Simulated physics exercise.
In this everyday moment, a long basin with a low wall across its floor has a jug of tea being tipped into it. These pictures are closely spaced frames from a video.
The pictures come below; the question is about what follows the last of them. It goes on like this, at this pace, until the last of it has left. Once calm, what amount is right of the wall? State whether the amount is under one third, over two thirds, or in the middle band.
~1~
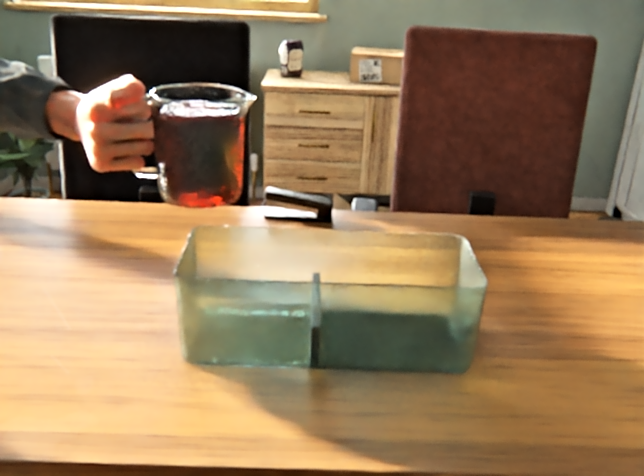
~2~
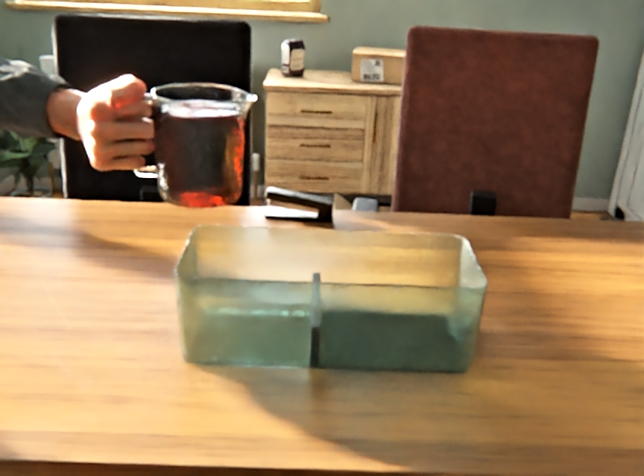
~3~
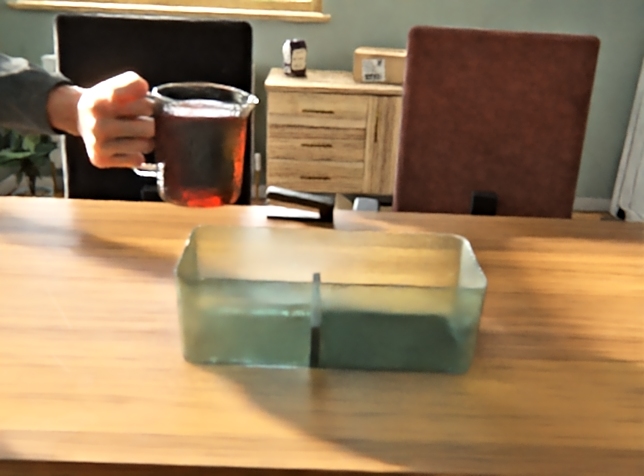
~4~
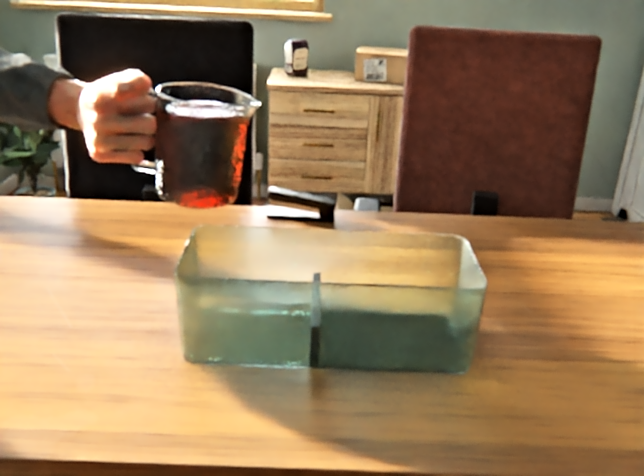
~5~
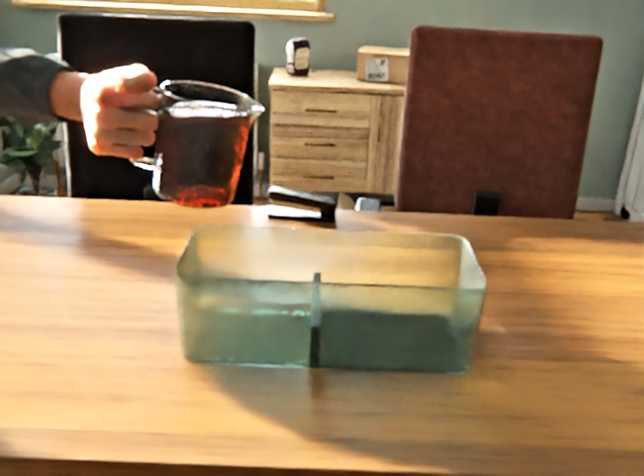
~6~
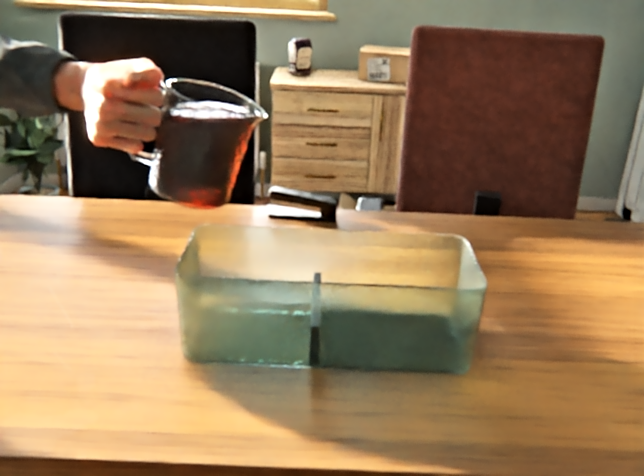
The share right of the wall will be moderate, one third to two thirds.
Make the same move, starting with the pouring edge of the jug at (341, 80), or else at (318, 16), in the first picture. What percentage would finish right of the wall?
It comes to about 95 %, followed by about 95 %.
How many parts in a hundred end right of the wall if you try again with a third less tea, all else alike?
Estimate: Close to 15 per cent.
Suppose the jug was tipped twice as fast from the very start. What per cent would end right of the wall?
Near 25 %.
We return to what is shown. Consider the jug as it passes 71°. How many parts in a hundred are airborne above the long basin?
Estimated at 15 per cent or so.
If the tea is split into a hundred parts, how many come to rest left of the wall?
55 % or thereabouts.
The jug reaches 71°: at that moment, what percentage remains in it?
I'd put it near 80 %.
A moment on, the jug is tipped part way and 78 per cent is still to pour, 1 is left of the wall and 5 right of it.
Next, the jug is tipped right over and 25 per cent is still to pour, 19 is left of the wall and 38 right of it.
Then the jug is tipped right over and 2 per cent is still to pour, 49 is left of the wall and 46 right of it.
Later the jug is tipped right over and 0 per cent is still to pour, 53 is left of the wall and 46 right of it.
At rest 53 per cent lies left of the wall, 46 right of it and 1 outside.
